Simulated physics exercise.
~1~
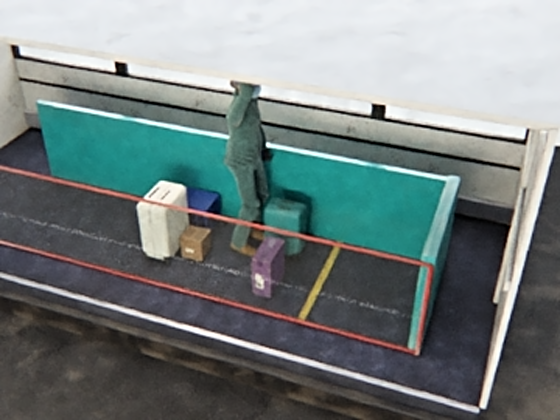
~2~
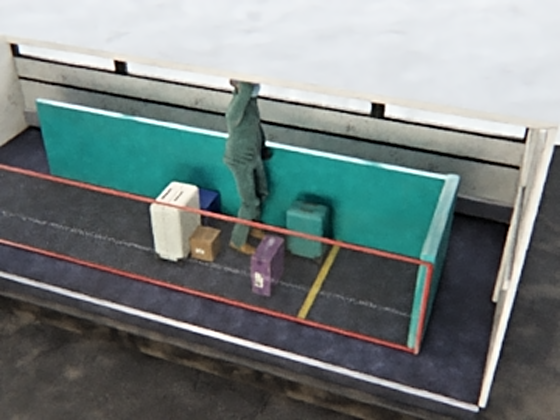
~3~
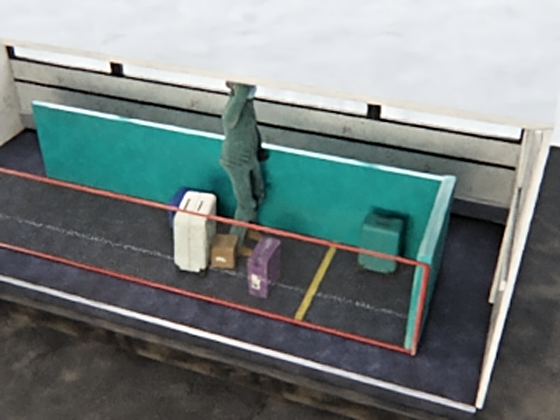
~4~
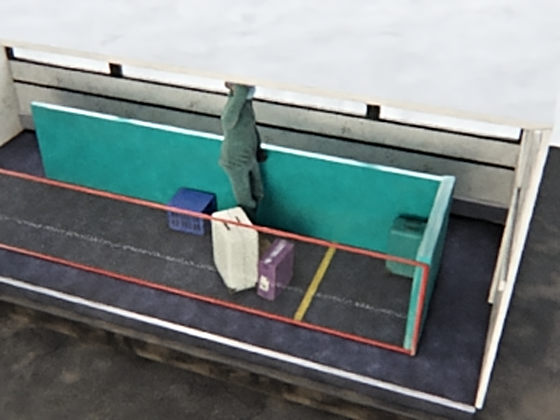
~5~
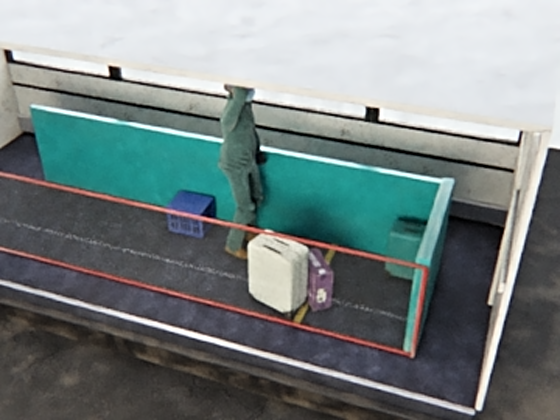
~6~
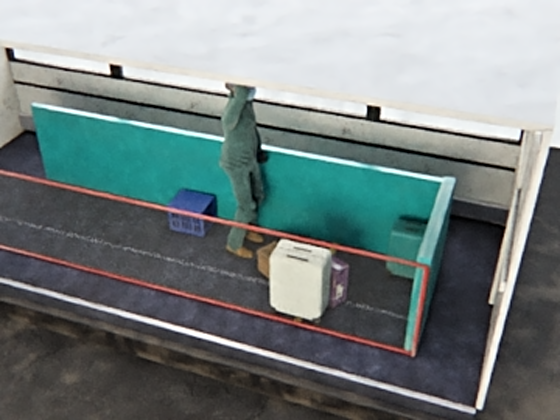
The clip shows a green figure standing still among luggage as a teal case rolls right past a yellow line, followed by a white case and a brown box. The purple case ends beyond the line beside the white one, the brown box stops short, and the blue crate stays put.
